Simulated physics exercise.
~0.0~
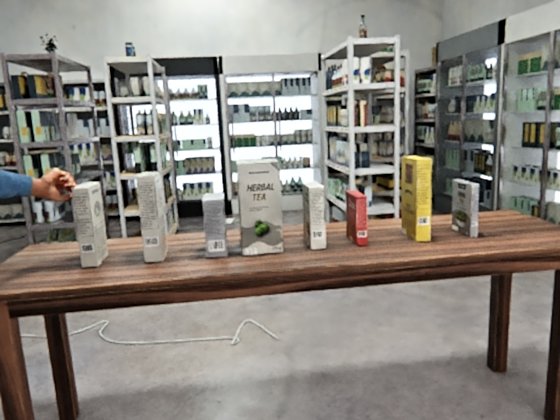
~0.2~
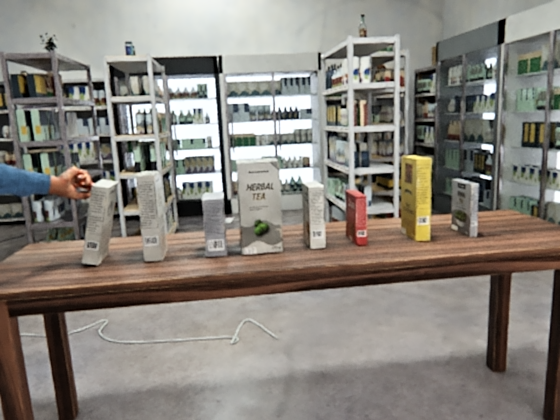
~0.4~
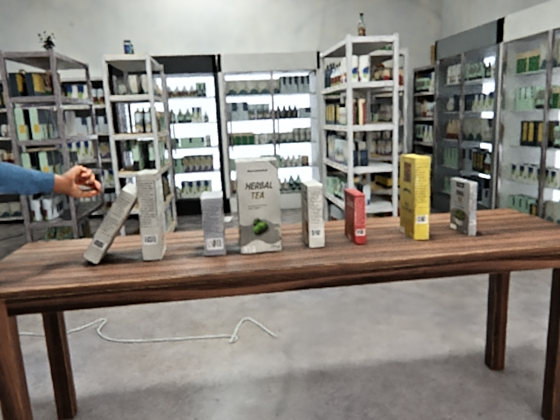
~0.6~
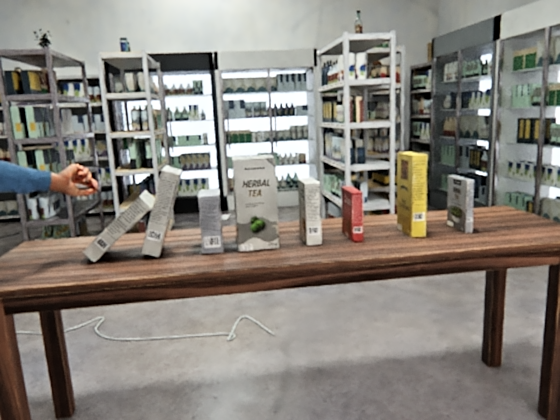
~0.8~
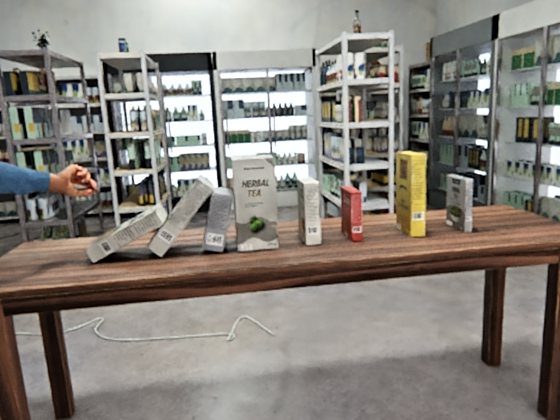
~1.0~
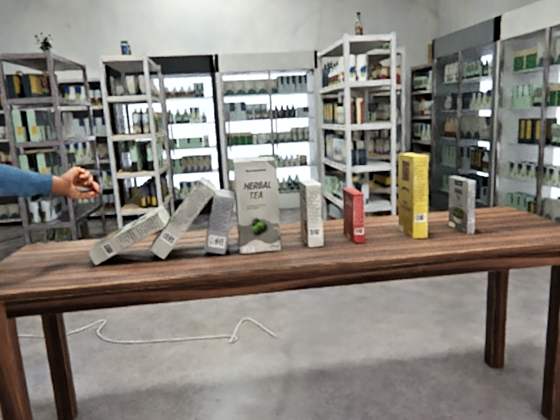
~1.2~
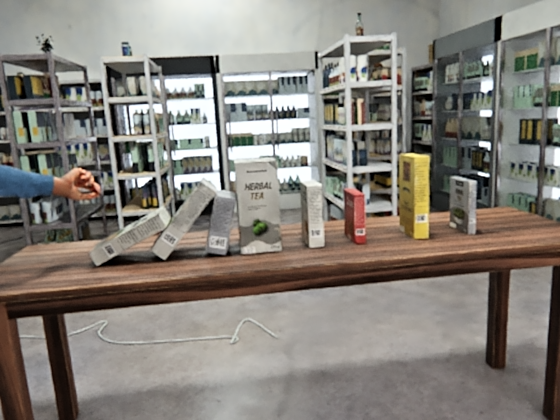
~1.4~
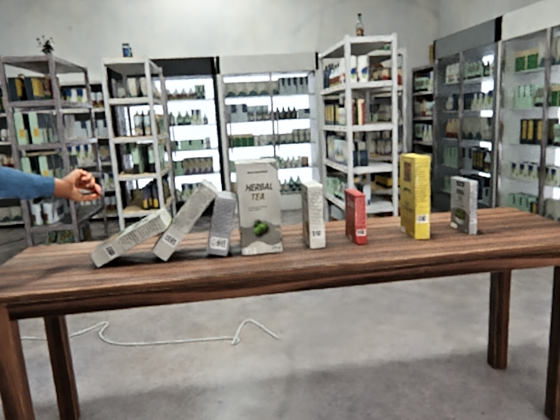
In the video, a hand tips the leftmost box in a row standing on a wooden table, and it topples right into the next, which tilts against a third box. The toppling stops before the herbal tea box, leaving the red and yellow boxes upright.
